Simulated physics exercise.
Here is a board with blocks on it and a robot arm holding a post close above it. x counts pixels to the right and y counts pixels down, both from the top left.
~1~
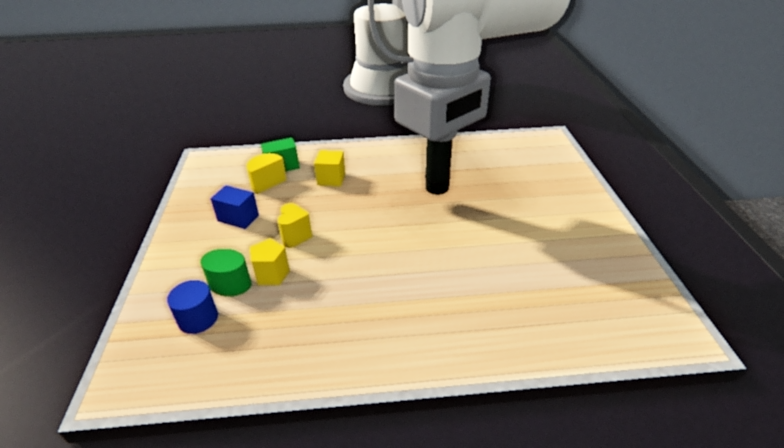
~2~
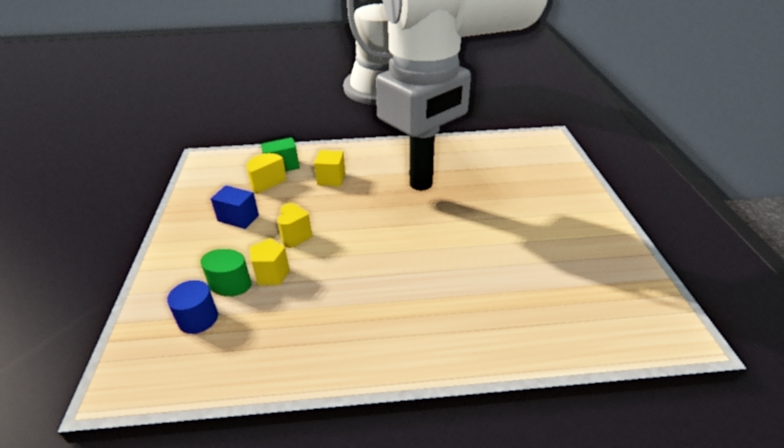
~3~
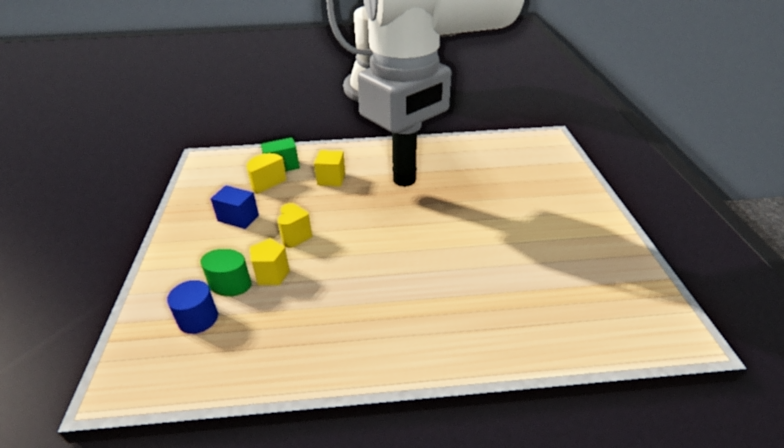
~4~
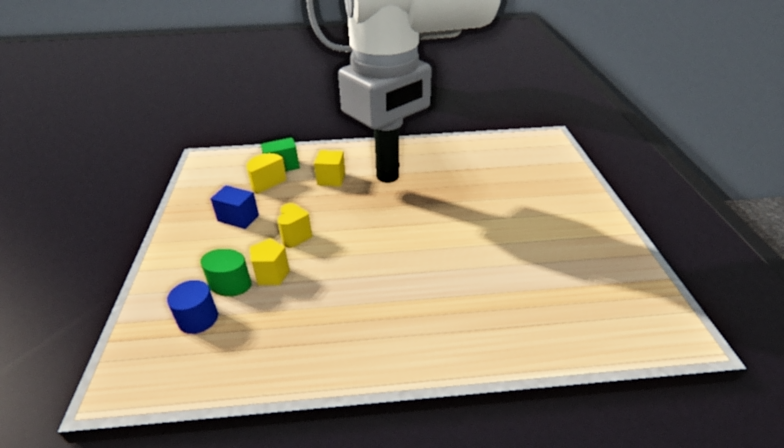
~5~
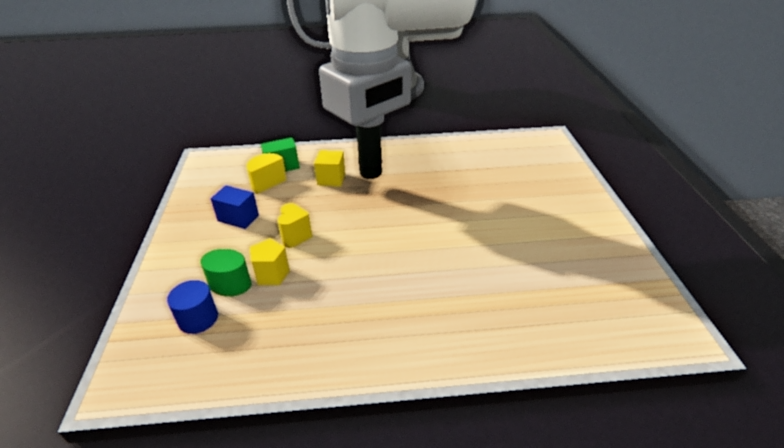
A robot arm moves its black post left above the board toward the yellow square block.
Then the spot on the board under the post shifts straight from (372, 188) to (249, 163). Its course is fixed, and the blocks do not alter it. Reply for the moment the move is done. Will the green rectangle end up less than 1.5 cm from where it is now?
No, that is not how it ends up.
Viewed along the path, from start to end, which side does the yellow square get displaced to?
It is displaced to the right.
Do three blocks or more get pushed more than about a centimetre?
Short answer: No.
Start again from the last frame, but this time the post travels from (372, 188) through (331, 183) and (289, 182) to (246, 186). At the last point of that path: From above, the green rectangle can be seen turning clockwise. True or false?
The statement is incorrect.
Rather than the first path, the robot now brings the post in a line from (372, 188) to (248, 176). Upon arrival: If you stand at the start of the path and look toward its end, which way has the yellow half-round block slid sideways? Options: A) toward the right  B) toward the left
The correct letter is B.
What follows on the original path. One third of the way, post (327, 165); yellow square (307, 150), turned 20° clockwise.
Two thirds of the way, post (286, 156); green rectangle (255, 137), turned 80° anticlockwise; yellow square (277, 137), turned 70° clockwise.
At the end, post (246, 150); yellow half-round block in place; green rectangle (240, 132), turned 25° anticlockwise; yellow square (273, 133), turned 95° clockwise.
